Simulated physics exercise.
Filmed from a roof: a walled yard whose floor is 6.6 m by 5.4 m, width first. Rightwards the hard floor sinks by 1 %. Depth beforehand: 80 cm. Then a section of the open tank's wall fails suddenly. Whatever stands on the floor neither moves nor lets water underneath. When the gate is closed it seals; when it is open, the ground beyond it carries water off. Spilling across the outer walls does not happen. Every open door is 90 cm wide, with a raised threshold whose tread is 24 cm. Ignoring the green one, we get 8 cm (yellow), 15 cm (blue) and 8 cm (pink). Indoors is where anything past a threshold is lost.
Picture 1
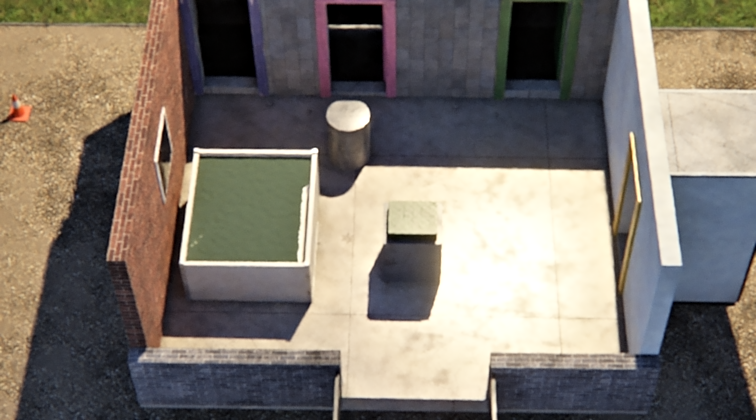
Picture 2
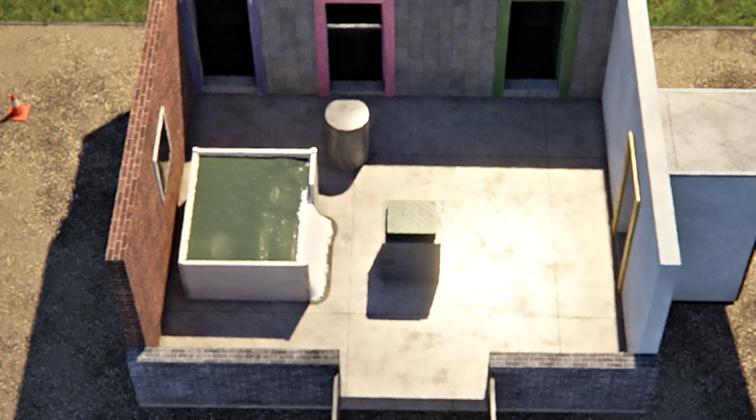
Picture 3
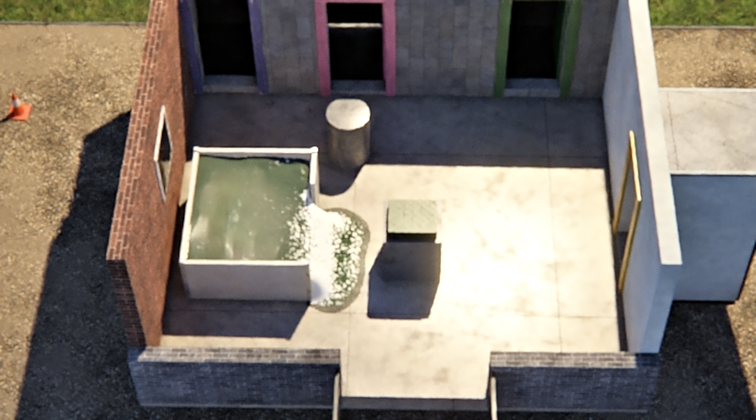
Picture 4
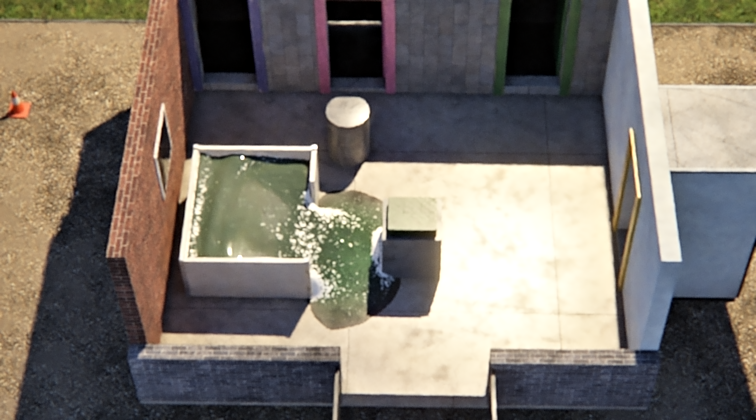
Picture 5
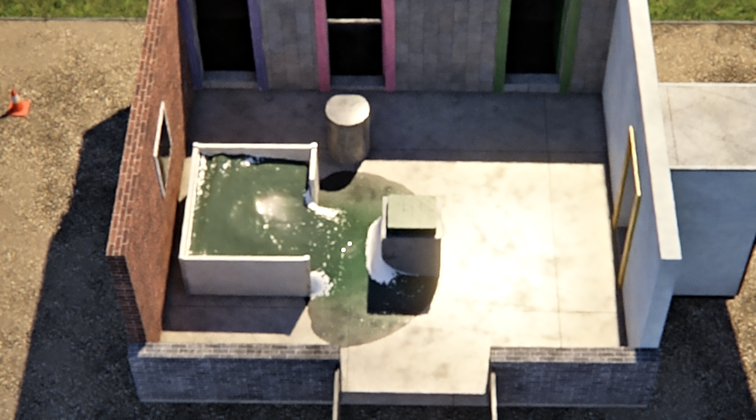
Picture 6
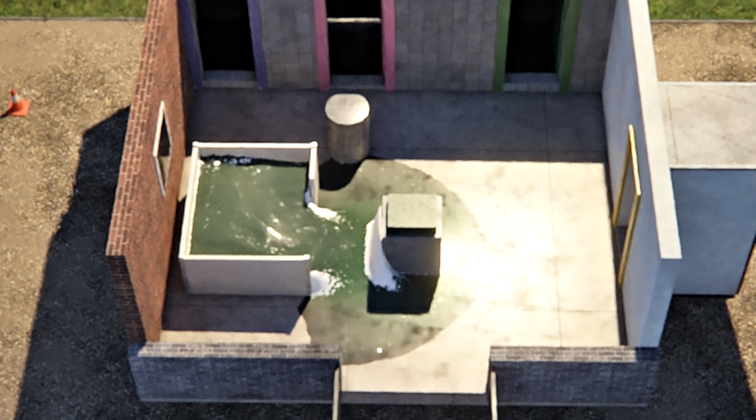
The footage shows green water pouring through a gap in the right side of an open tank in a walled yard, foaming as it spreads rightwards across the pale floor, meeting a block and flowing around it.
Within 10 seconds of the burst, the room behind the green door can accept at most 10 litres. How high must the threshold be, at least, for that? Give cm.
About 12 cm.
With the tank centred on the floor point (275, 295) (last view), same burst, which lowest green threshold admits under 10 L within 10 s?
I'd put it at close to 18 cm.
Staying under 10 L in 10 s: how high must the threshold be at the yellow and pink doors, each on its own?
About 10.5 cm at yellow and about 6.0 cm at pink.
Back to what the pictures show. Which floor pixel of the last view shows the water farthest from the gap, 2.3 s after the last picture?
The tip of the flood lies near (596, 100).
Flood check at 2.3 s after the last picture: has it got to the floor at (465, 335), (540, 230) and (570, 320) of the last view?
So the three spots come out swamped, swamped, swamped, in that order.
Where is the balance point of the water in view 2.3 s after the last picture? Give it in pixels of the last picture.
Approximately (392, 232).
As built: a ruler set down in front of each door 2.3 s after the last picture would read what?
At the yellow door the depth is 12 cm, at blue 0 cm, at pink 6 cm and at green 11 cm.
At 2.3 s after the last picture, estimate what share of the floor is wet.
About 65 per cent.
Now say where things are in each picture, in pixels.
In the first frame, the open tank at (251, 209) is whole and still, 80 cm deep; the green door at (536, 55) is dry.
In the second frame, the front is at (332, 232), 0.3 m from the gap at (309, 248); 0.3 m2 of floor is wet, 80 cm left at the back.
In the third frame, the front is at (365, 239), 0.8 m from the gap at (310, 248); 1.1 m2 of floor is wet, 79 cm left at the back.
In the fourth frame, the front is at a hidden place, 1.3 m from the gap at (310, 247); 2.3 m2 of floor is wet, 70 cm left at the back.
In the fifth frame, the gap is at (310, 245), the front 1.9 m out at a hidden place; the back of the open tank holds 68 cm.
In the sixth frame, the gap is at (310, 244), the front 2.4 m out at (473, 232); the back of the open tank holds 67 cm; 2.5 m in a straight line remain to the green door at (535, 48).
Then, 0.7 s after the last picture water covers 45 % of the floor, deepest (54 cm) near (380, 260); it has not reached the green door.
Then, 2.3 s after the last picture water covers 65 % of the floor, deepest (26 cm) near (596, 100); 11 cm at the green door, 0 litres in over its 18 cm threshold.
Then, 9.3 s after the last picture water covers 90 % of the floor, deepest (10 cm) near (605, 187); 5 cm at the green door, 0 litres in over its 18 cm threshold.
At the green door as built, the water peaked near 16 cm, 1.3 s after the last picture.
With a threshold of 11 cm, 14 litres would have come in within the 10 s; with 14.5 cm, 3 litres. So under 10 litres takes about 12 cm.
